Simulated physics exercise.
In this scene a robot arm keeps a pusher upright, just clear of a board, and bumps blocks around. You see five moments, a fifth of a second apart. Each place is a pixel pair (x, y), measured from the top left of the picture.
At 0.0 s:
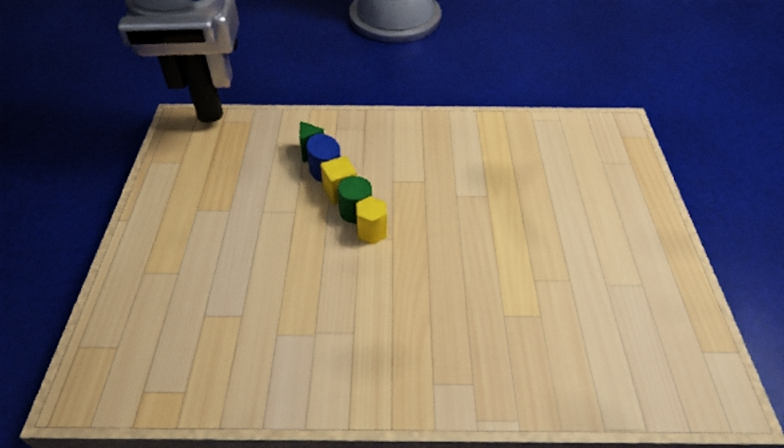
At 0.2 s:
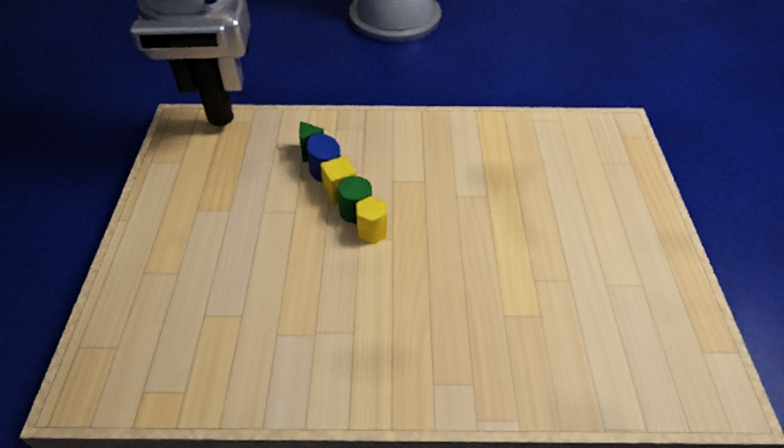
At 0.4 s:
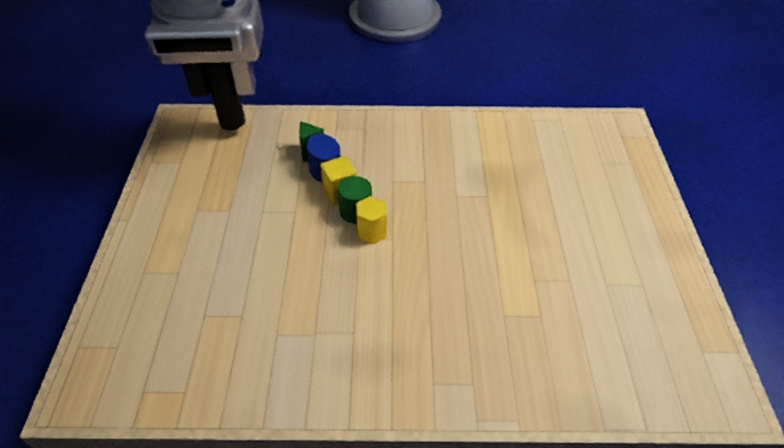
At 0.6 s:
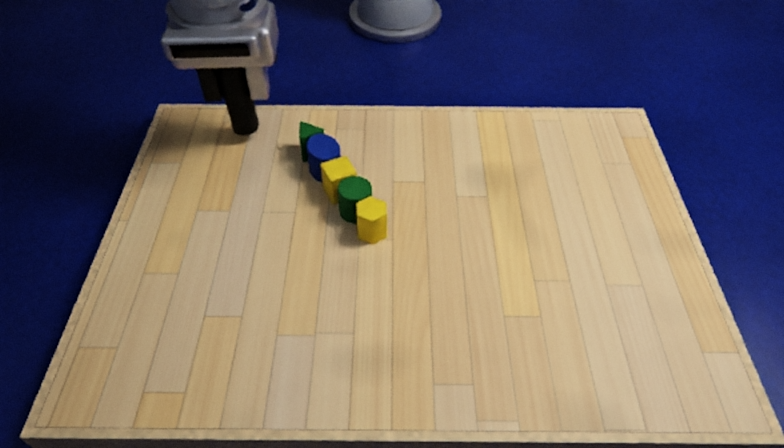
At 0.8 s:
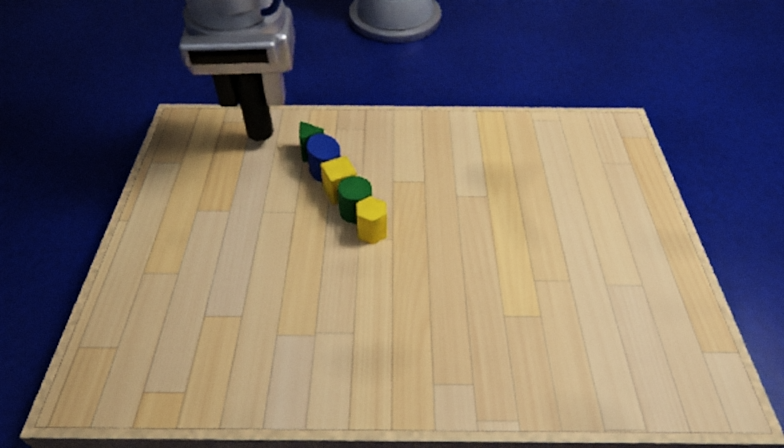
At the start, a robotic arm holds a dark pusher near the upper left corner of a wooden board, where five green, blue and yellow blocks sit in a diagonal line. The pusher slides steadily right and slightly nearer the viewer, closing on the green triangular block, while every block stays still.
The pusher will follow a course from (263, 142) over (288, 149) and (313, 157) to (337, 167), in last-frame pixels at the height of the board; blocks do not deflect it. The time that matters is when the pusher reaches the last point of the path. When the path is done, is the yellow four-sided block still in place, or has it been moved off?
The push reaches it.
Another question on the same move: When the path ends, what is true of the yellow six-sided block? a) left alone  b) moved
Letter b.
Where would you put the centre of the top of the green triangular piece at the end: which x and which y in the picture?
It will likely be found at (342, 127).
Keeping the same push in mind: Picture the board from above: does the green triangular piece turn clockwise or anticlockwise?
From overhead, the rotation is counterclockwise.
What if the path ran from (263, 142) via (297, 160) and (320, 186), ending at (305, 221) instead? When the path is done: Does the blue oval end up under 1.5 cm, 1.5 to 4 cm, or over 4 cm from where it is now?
It gets moved 1.5 to 4 cm.
On the path given first. One third of the way, pusher at (287, 140); nothing pushed yet.
Two thirds of the way, pusher at (312, 148); green triangular piece at (332, 126); blue oval at (331, 150), turned 15° clockwise; yellow four-sided block at (343, 173); green circular block at (359, 192); yellow six-sided block at (375, 213).
At the end, pusher at (337, 158); green triangular piece at (342, 127), turned 55° anticlockwise; blue oval at (352, 163), turned 30° clockwise; yellow four-sided block at (355, 188), turned 15° clockwise; green circular block at (368, 210); yellow six-sided block at (387, 232).
